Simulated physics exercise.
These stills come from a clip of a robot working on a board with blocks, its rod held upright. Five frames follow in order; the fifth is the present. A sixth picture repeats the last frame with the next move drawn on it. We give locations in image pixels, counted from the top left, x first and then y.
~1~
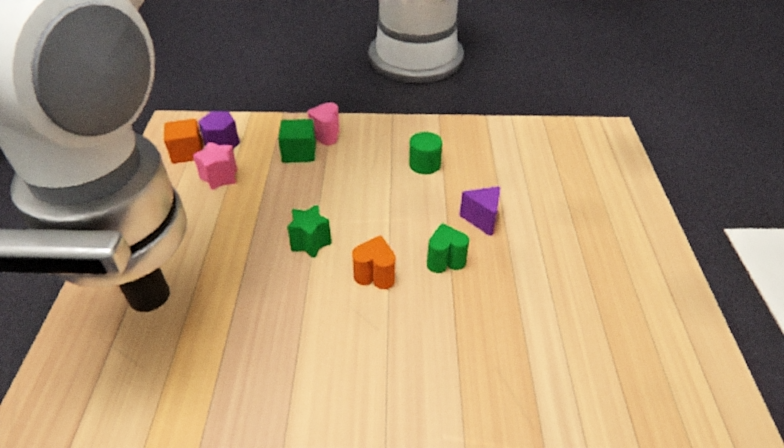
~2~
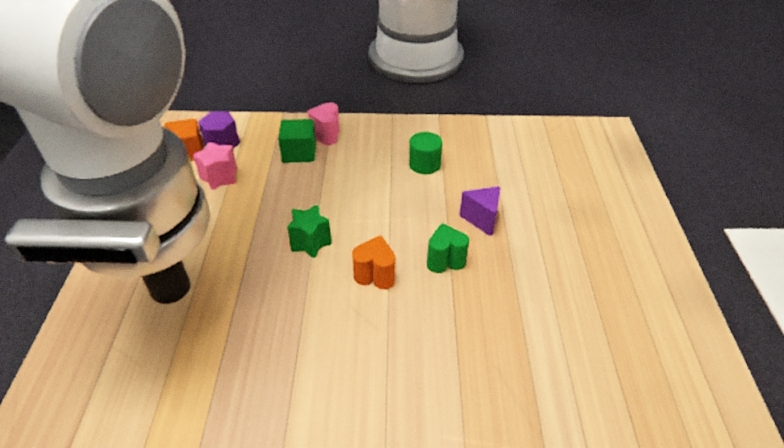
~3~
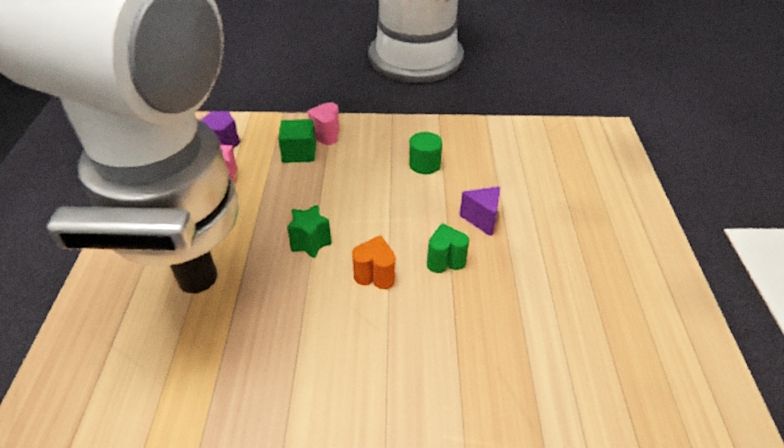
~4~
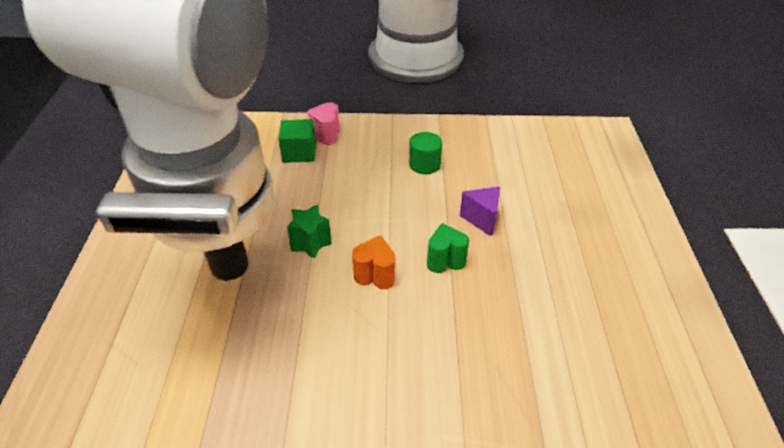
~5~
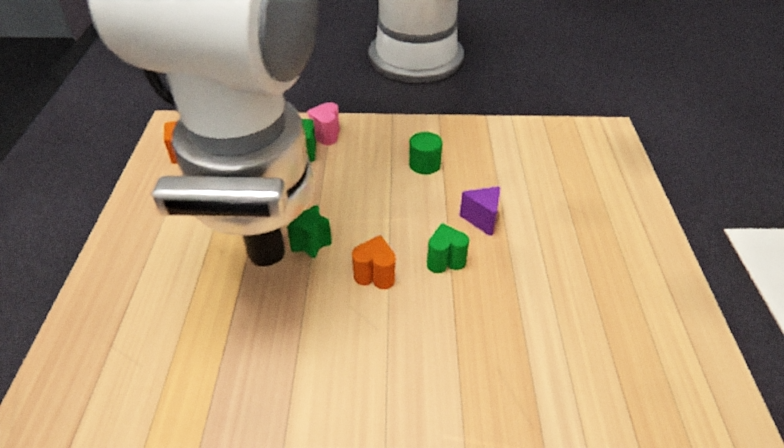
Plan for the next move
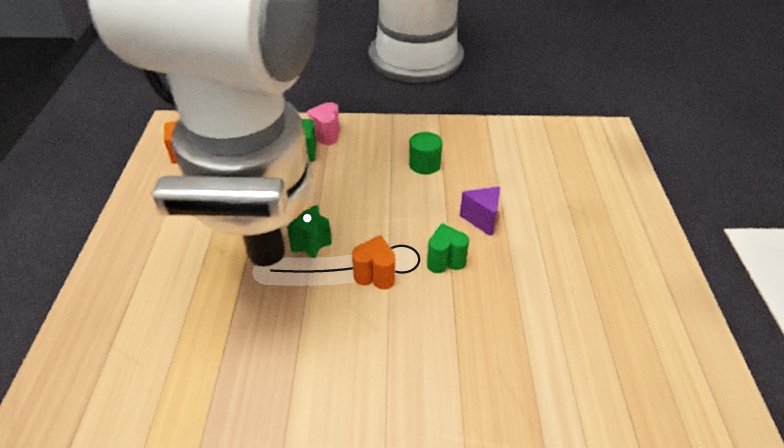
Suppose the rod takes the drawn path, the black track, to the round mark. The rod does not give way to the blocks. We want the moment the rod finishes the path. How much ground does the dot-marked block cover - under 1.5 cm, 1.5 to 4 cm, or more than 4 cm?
Under 1.5 cm.
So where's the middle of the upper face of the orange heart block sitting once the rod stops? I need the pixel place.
For the centre of its top, I'd go with (416, 259).
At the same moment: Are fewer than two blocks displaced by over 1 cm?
Yes, it checks out.
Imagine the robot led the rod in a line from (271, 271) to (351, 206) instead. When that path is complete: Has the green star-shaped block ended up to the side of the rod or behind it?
Final answer: No.
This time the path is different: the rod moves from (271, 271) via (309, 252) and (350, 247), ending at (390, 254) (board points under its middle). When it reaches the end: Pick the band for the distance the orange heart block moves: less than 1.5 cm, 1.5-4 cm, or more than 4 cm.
Up to 1.5 cm.
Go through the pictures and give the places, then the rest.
The first frame shows rod tip at (150, 296); block tops, green star-shaped block at (307, 218); orange heart block at (375, 252).
The second frame shows rod at (171, 289); blocks unchanged.
The third frame shows rod at (198, 279); blocks unchanged.
The fourth frame shows rod at (230, 267); blocks unchanged.
The fifth frame shows rod at (267, 253); green star-shaped block at (307, 218); orange heart block at (375, 252).
Path on the board, from (271, 271) via (337, 270), ending at (402, 259); the dot is on the green star-shaped block.
What follows on the original path. One third of the way, rod at (314, 254); nothing pushed yet.
Two thirds of the way, rod at (360, 250); orange heart block at (395, 254).
At the end, rod at (402, 241); green star-shaped block in place; orange heart block at (416, 259).
